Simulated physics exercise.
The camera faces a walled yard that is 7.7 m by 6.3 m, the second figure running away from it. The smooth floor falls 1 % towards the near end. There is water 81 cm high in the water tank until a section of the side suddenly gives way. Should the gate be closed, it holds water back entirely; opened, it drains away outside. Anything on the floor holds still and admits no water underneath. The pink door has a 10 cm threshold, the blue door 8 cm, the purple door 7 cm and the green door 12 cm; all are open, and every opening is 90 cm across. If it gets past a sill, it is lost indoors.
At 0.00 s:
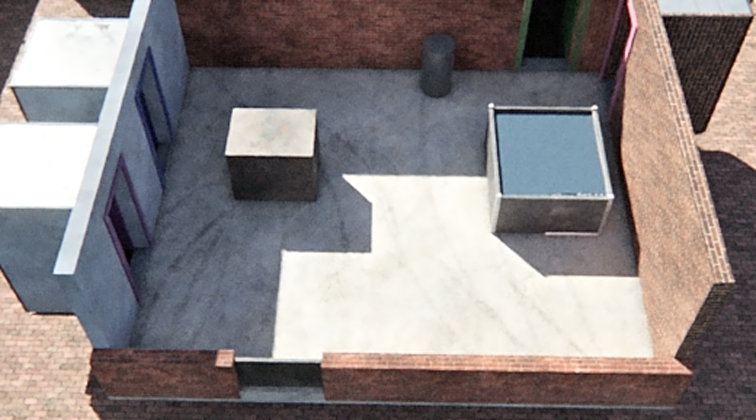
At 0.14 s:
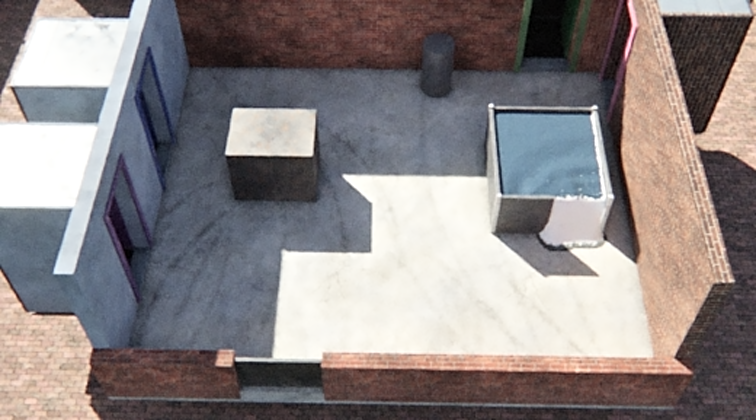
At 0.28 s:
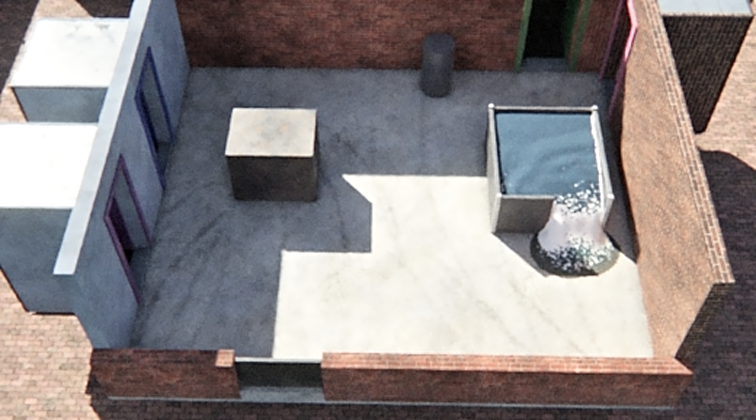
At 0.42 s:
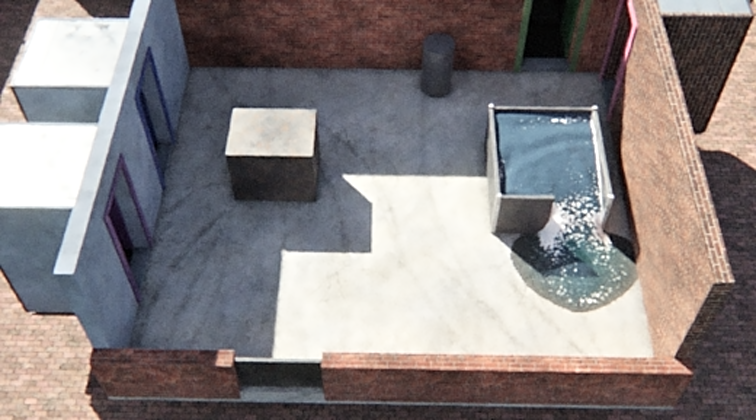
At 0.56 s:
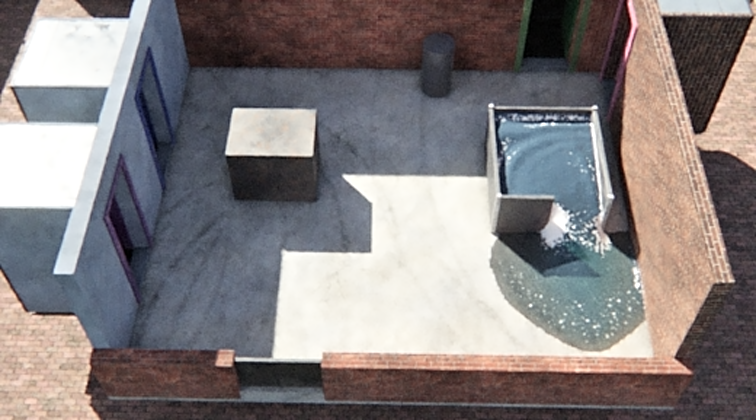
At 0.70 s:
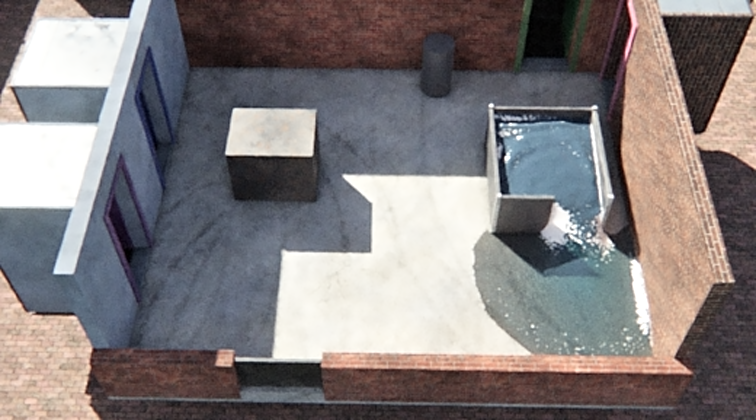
Water pouring from a gap in the tank's near side, spreading across the pale floor of a brick-walled yard in a widening pool.
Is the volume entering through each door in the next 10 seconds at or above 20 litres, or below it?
Pink door: Below, blue door: Below, purple door: At or above, green door: Below.
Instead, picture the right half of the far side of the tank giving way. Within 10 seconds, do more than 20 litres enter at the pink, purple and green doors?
In that case, pink door: More than that, purple door: Less than that, green door: More than that.
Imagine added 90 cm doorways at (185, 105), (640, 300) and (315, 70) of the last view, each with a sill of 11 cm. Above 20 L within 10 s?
Per doorway, in order: Insufficient / sufficient / insufficient.
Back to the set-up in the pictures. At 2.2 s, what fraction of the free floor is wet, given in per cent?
I'd say around 20 %.
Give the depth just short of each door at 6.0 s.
You'd get pink at 2 cm, blue at 7 cm, purple at 13 cm, and green at 0 cm.
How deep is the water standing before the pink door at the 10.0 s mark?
About 2.5 cm deep.
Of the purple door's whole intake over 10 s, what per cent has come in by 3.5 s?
It comes to about 0 per cent.
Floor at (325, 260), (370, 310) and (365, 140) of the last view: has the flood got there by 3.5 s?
Respectively: Got hit, got hit, was missed.
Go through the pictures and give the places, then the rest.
The water tank at (548, 154) is whole and still, 81 cm deep, in the first picture.
The front is at (544, 241), 0.5 m from the gap at (574, 221); 0.2 m2 of floor is under water; 81 cm left at the back of the water tank, in the second picture.
The front is at (559, 272), 0.8 m from the gap at (574, 221); 0.8 m2 of floor is under water; 81 cm left at the back of the water tank, in the third picture.
The front is at (572, 306), 1.4 m from the gap at (574, 222); 1.9 m2 of floor is under water; 77 cm left at the back of the water tank, in the fourth picture.
The front is at (601, 345), 2.1 m from the gap at (574, 222); 3.5 m2 of floor is under water; 69 cm left at the back of the water tank, in the fifth picture.
Water pours out at (574, 221) and has run 2.7 m, to a hidden place; typically 5 cm deep outside, 70 cm at the water tank's back, in the sixth picture.
After 1.4 s water covers 15 % of the floor and is deepest (60 cm) near (654, 383); pink door not reached, blue door not reached, purple door not reached, green door not reached.
After 2.2 s water covers 20 % of the floor and is deepest (46 cm) near (628, 383); pink door not reached, blue door not reached, purple door not reached, green door not reached.
After 3.5 s water covers 40 % of the floor and is deepest (28 cm) near (603, 382); pink door not reached, blue door not reached, purple door not reached, green door not reached.
After 6.0 s water covers 65 % of the floor and is deepest (18 cm) near (137, 374); pink door 2 cm at the sill, 0 L in, blue door 7 cm at the sill, 1 L in, purple door 13 cm at the sill, 64 L in, green door not reached.
After 10.0 s water covers 85 % of the floor and is deepest (13 cm) near (137, 374); pink door 3 cm at the sill, 0 L in, blue door 6 cm at the sill, 1 L in, purple door 10 cm at the sill, 123 L in, green door 3 cm at the sill, 0 L in.
